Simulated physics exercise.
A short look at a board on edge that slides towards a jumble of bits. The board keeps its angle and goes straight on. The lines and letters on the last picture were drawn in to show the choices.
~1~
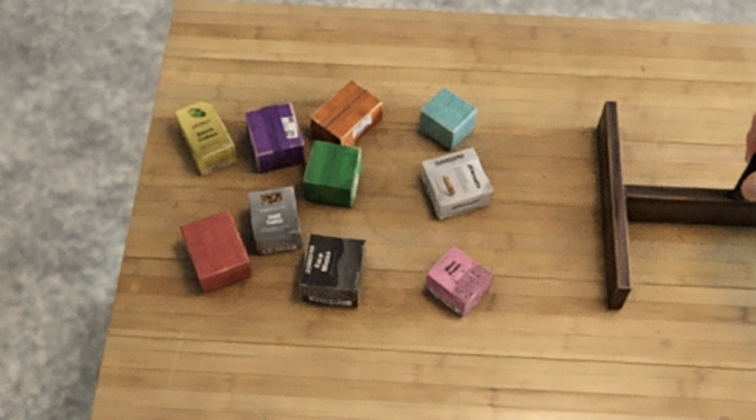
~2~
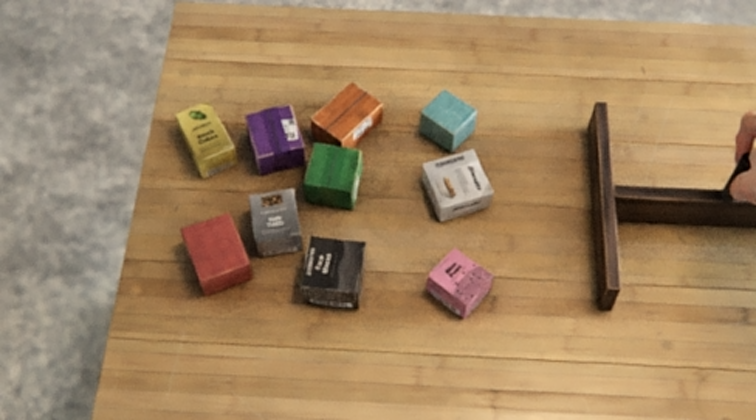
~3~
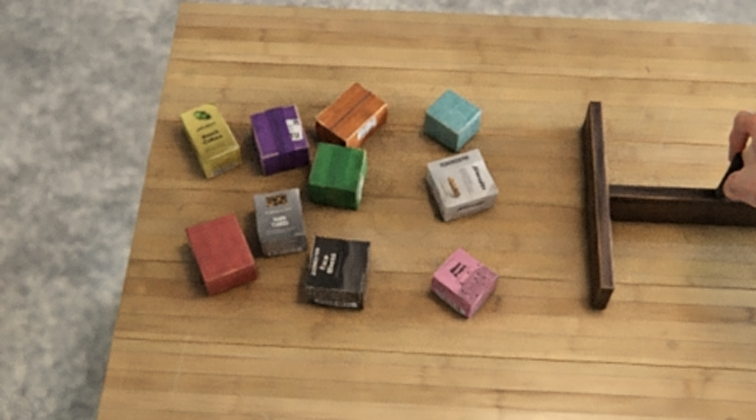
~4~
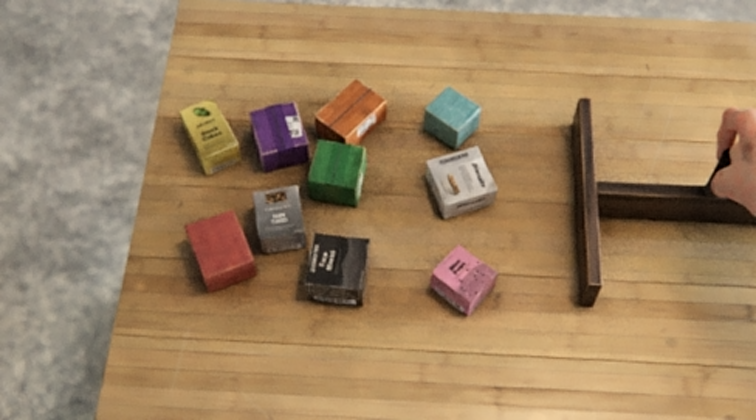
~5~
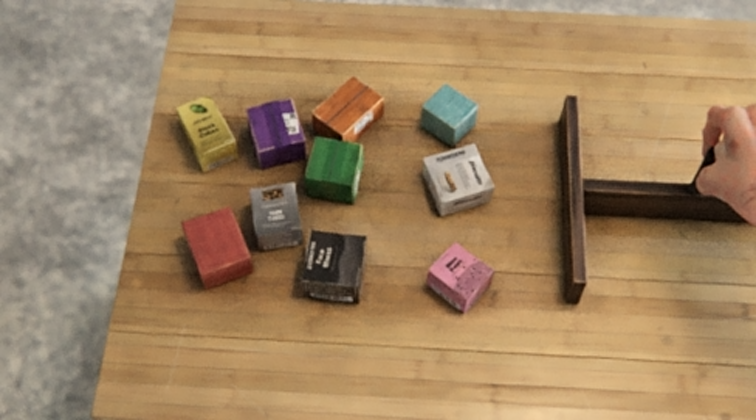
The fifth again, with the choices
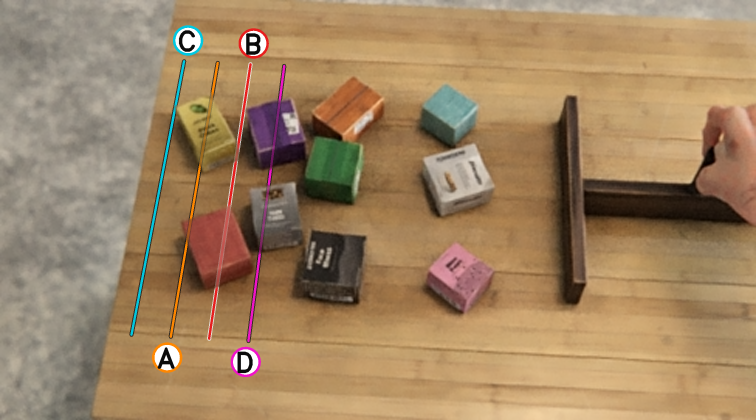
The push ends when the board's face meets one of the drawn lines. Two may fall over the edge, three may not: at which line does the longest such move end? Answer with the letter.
Stop at D.
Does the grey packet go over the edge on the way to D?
No.
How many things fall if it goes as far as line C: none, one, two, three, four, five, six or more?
Six or more.
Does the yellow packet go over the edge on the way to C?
By then, yes.
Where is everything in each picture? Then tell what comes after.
In the first picture, pink packet (459, 282); orange box (346, 117); turquoise block (448, 119).
In the second picture, board (608, 190); green box (333, 176).
In the third picture, board (602, 189); purple box (280, 140).
In the fourth picture, board (590, 186); white packet (460, 183).
In the fifth picture, board (576, 183); yellow packet (207, 132); pink packet (460, 278); orange box (348, 113).
On the marked copy, A at (196, 189); B at (231, 191); C at (160, 187); D at (268, 193).
Following D. Soon after the start, board (466, 178); pink packet (421, 278); turquoise block (430, 116).
Later, board (354, 172); yellow packet (195, 132); red block (186, 251).
In the end, board (270, 168); yellow packet over the edge; red block over the edge; two fallen.
As for the rest, A drops seven; B drops four; C drops ten.
